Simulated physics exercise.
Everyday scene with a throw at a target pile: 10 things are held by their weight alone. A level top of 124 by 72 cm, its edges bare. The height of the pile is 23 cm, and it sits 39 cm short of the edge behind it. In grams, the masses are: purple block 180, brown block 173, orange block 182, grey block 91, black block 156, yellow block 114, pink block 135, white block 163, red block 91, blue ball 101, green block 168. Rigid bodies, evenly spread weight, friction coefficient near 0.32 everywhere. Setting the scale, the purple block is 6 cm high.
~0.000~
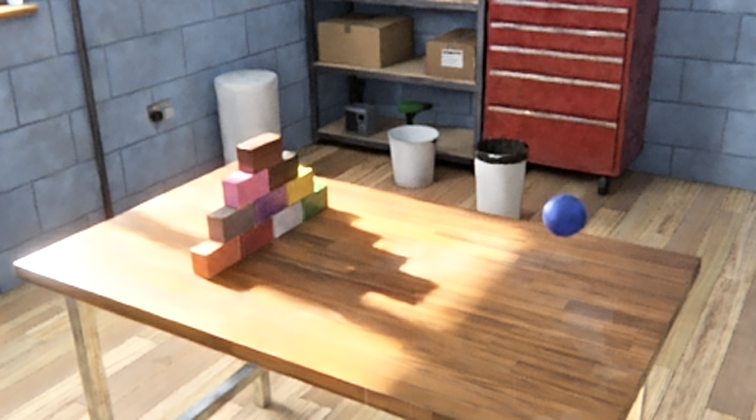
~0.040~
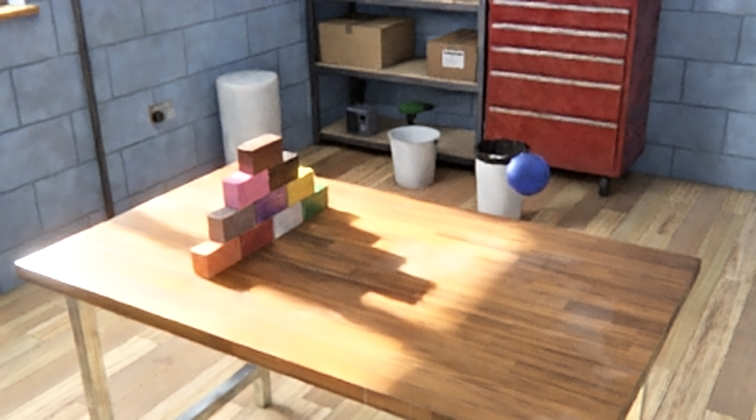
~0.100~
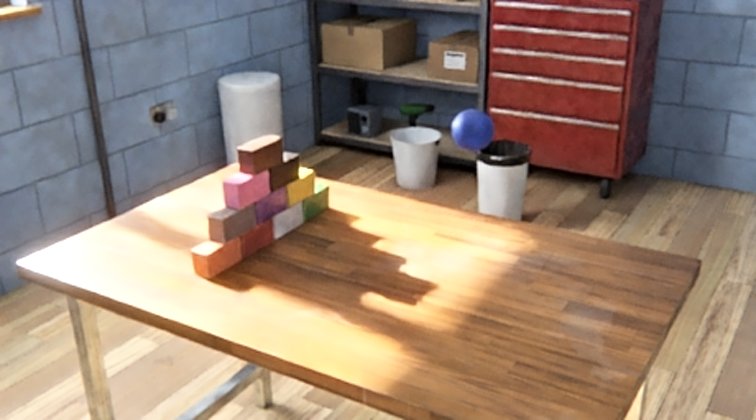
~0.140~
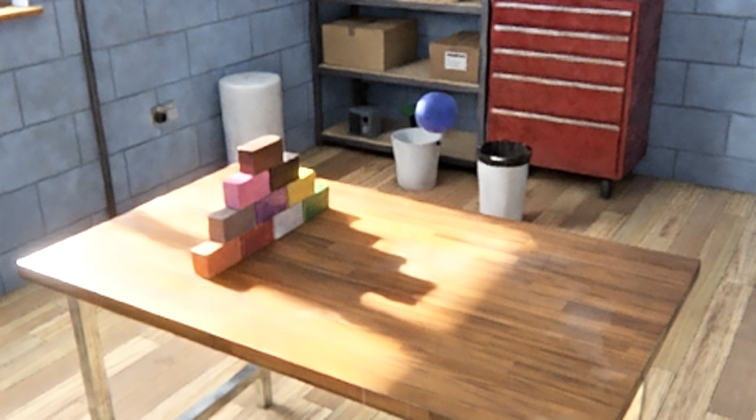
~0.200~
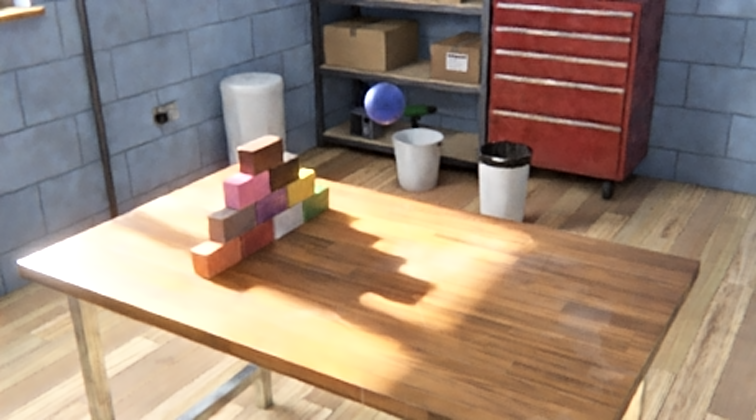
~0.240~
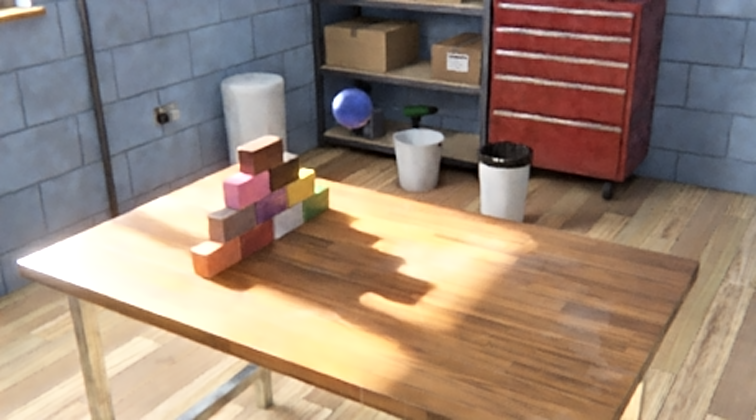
A blue ball flew leftward through the air over a wooden table, rising at first and then starting to dip as it neared a stepped stack of colorful blocks that stayed still.
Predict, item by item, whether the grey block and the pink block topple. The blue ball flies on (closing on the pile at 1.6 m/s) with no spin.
The grey block goes over, the pink block goes over.
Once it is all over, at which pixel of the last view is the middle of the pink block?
About (217, 214).
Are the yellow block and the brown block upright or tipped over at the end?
Well, the yellow block holds steady, and the brown block tumbles down.
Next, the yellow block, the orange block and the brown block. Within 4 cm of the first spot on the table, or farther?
Well, the yellow block remains where it was; the orange block remains where it was; and the brown block winds up somewhere else.
By 0.44 s, blue ball near (252, 211); pink block 3 cm from its spot near (236, 185); grey block 2 cm from its spot near (225, 220).
By 0.64 s, blue ball near (265, 251); grey block on its side near (210, 236); pink block tilted 52° near (235, 202); brown block tilted 19°.
By 0.84 s, blue ball near (266, 252); pink block on its side near (217, 215); grey block on its side near (209, 239); brown block tilted 67°.
When it is over (1.6 s), lying over on the table, brown block, grey block and pink block; the other 7 within 4 cm of the start. End places, in pixels of the last picture, grey block near (209, 238), pink block near (217, 214).
